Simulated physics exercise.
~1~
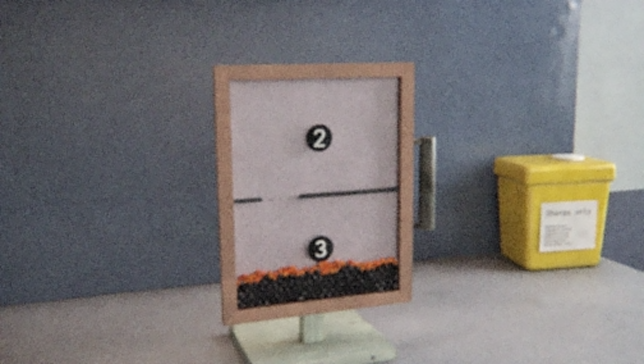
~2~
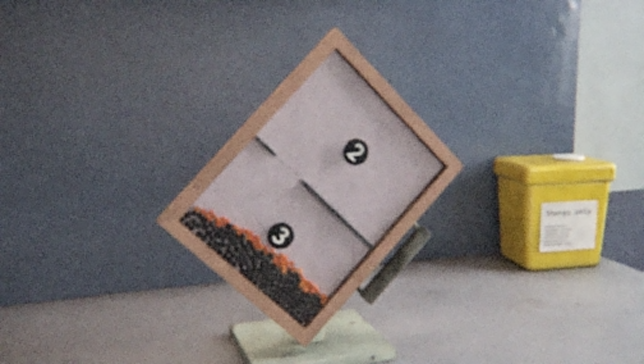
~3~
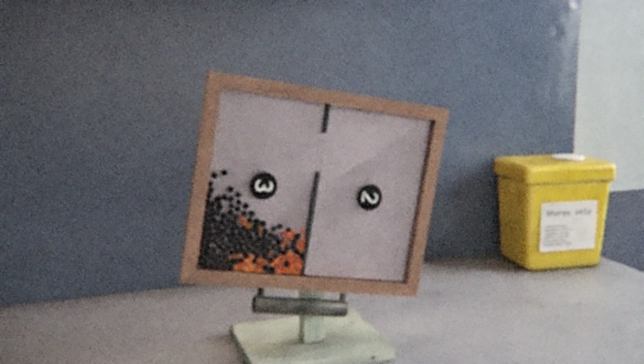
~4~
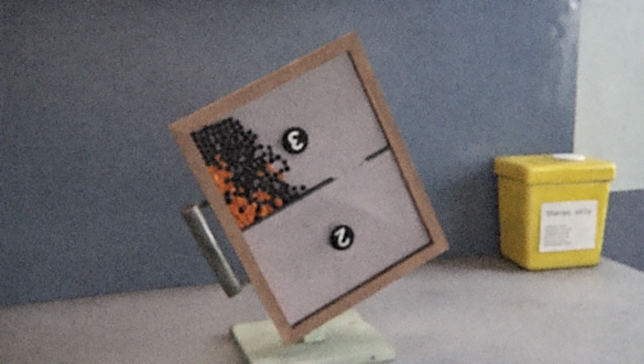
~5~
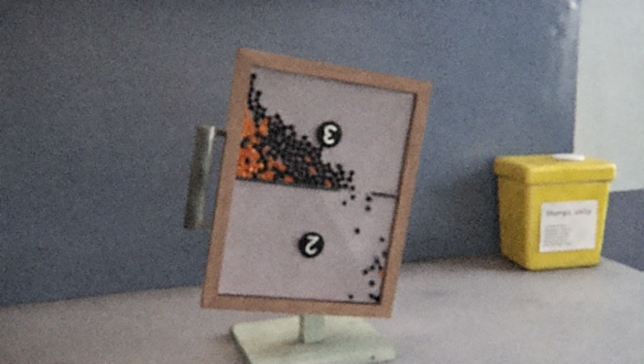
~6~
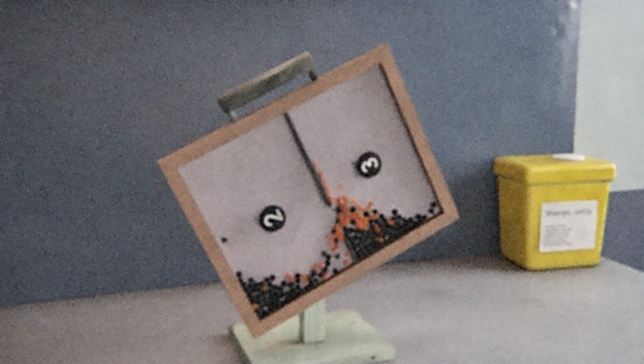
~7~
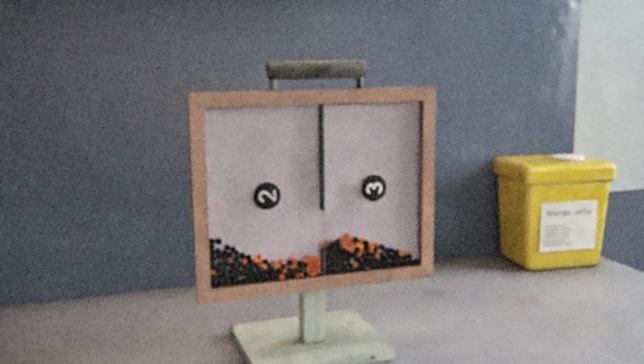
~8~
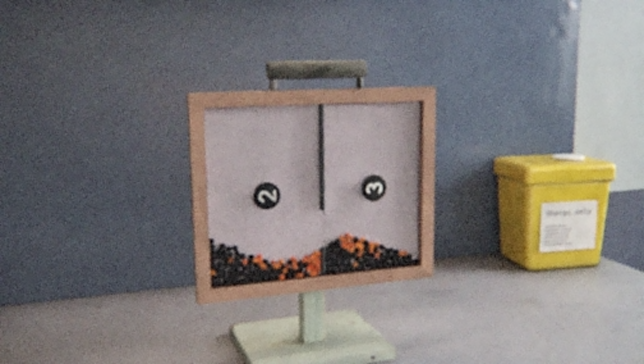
Framed puzzle box of black and orange beads turning clockwise on a stand, spilling beads through a gap until both chambers hold similar heaps.
